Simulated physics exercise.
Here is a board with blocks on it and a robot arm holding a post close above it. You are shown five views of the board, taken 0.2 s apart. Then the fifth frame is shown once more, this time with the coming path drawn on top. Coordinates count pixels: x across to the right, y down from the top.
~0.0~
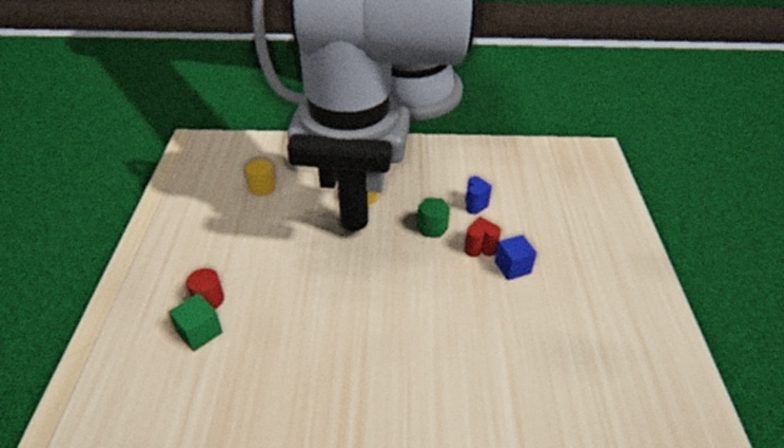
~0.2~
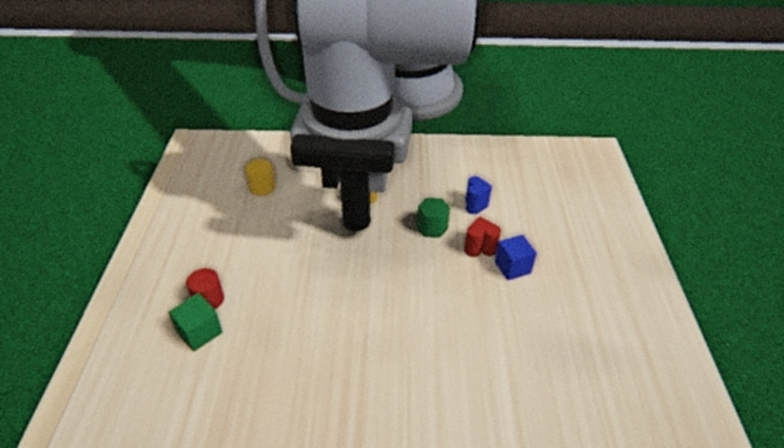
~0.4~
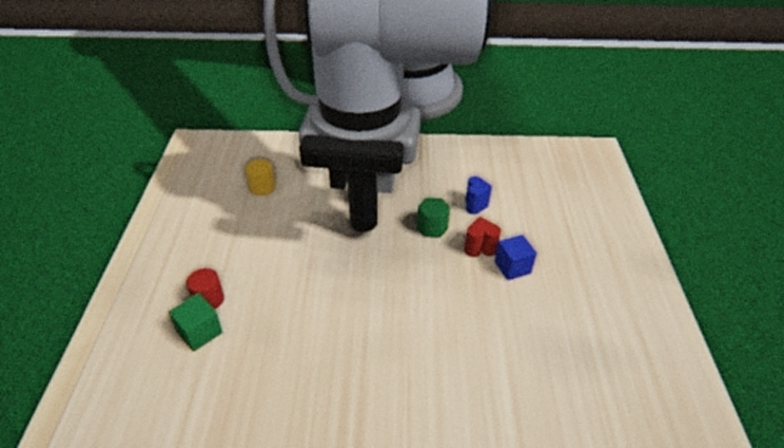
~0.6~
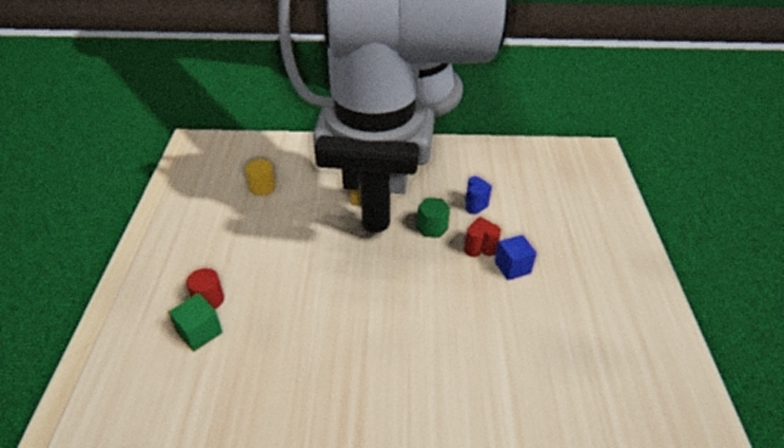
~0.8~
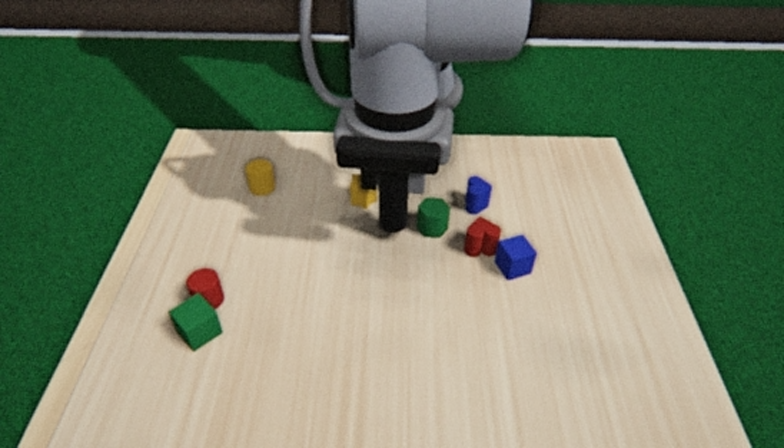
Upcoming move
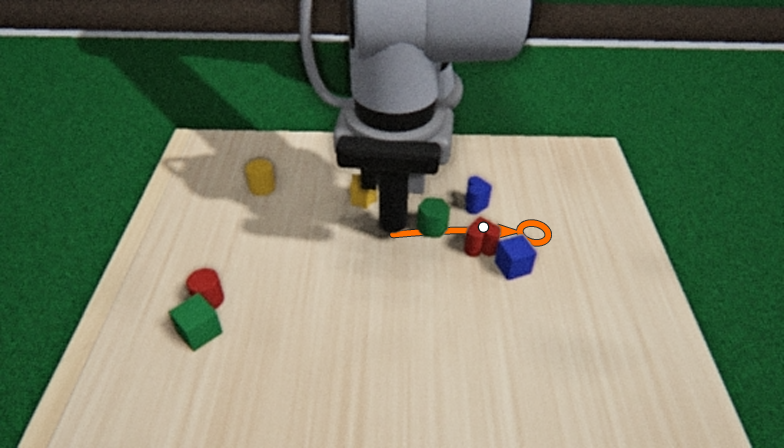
The robot arm held a black post low over the wooden board and slid it a short way right, close to the green block, while the scattered colored blocks stayed still.
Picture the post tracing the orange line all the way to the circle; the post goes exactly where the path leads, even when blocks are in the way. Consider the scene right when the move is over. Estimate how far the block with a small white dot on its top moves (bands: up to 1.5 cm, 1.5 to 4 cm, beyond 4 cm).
It shifts by less than 1.5 cm.
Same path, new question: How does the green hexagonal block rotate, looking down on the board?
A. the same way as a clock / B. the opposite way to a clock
(B)
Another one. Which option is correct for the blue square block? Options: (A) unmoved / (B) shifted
Answer: A.
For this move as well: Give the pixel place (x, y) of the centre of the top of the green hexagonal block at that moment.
Most likely (531, 192).
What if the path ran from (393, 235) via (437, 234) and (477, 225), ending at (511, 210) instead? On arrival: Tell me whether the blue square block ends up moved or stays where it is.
By the last moment, the blue square block will still be in its place.
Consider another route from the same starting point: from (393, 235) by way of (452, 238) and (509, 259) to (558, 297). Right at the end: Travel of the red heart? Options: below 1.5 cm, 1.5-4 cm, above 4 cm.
Verdict: More than 4 cm.
The line goes from (393, 235) through (463, 230) to (534, 233); the dot is on the red heart.
The first path, step by step. One third of the way, post (441, 220); green hexagonal block (468, 202).
Two thirds of the way, post (489, 219); green hexagonal block (512, 198), turned 20° anticlockwise; blue heart (486, 182), turned 45° anticlockwise; red heart (494, 228), turned 50° clockwise.
At the end, post (537, 222); green hexagonal block (531, 192), turned 60° anticlockwise; blue heart (486, 182), turned 45° anticlockwise; red heart (494, 228), turned 50° clockwise; blue square block unmoved.
